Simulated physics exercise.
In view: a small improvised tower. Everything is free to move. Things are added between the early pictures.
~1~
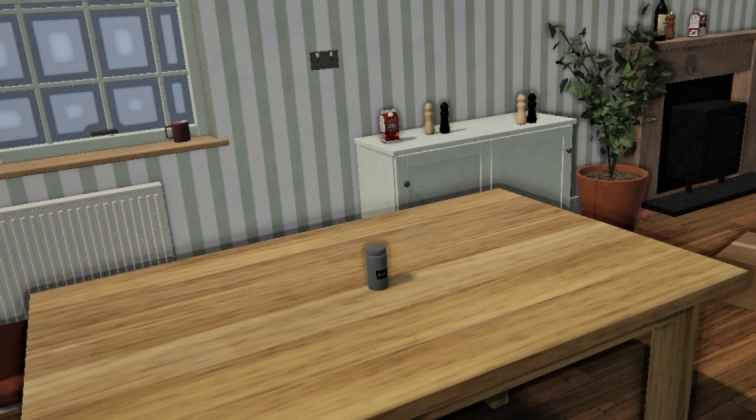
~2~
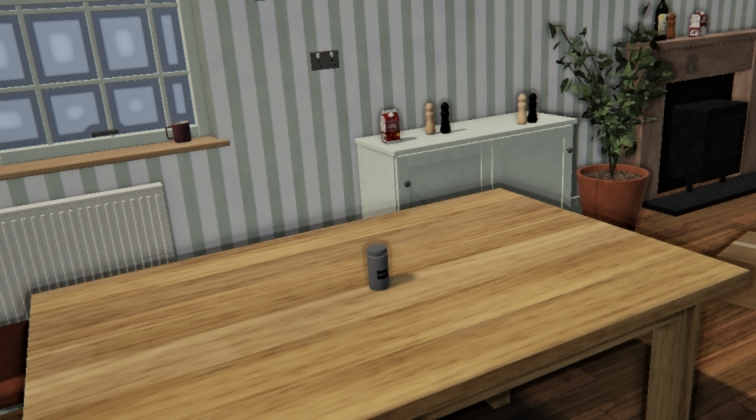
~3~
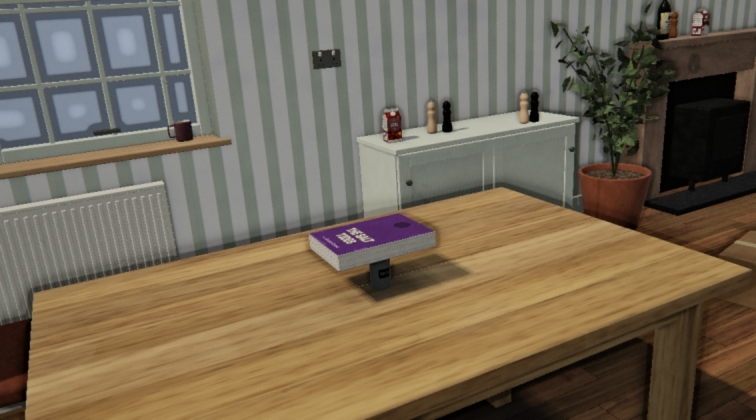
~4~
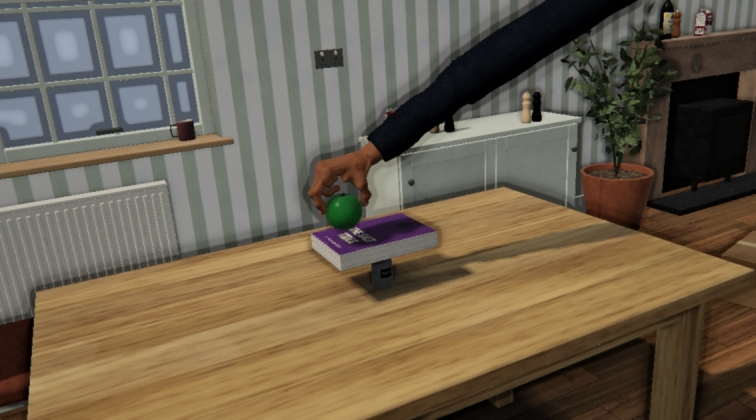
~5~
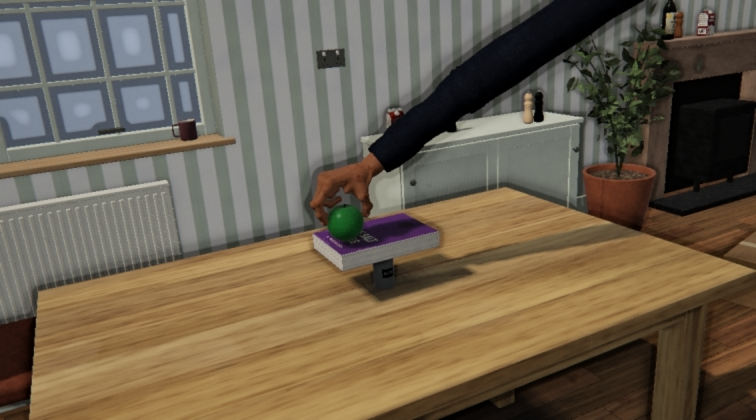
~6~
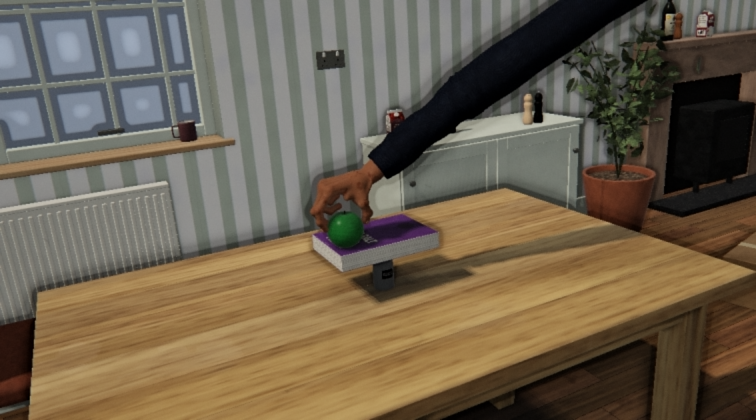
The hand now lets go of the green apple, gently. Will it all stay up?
In the end the stack gives way.
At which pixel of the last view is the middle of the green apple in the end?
Near (265, 320).
Then, 0.50 s on from there, green apple and purple book now fallen; grey shaker shifted about its own width.
Then, 0.60 s on from there, grey shaker turned 19° from how it was put.
Then, 0.80 s on from there, grey shaker turned 73° from how it was put.
In the end, fallen, green apple and purple book; toppled in the stack, grey shaker. At the end, from the last picture's camera, green apple near (265, 320). The stack loses its balance.
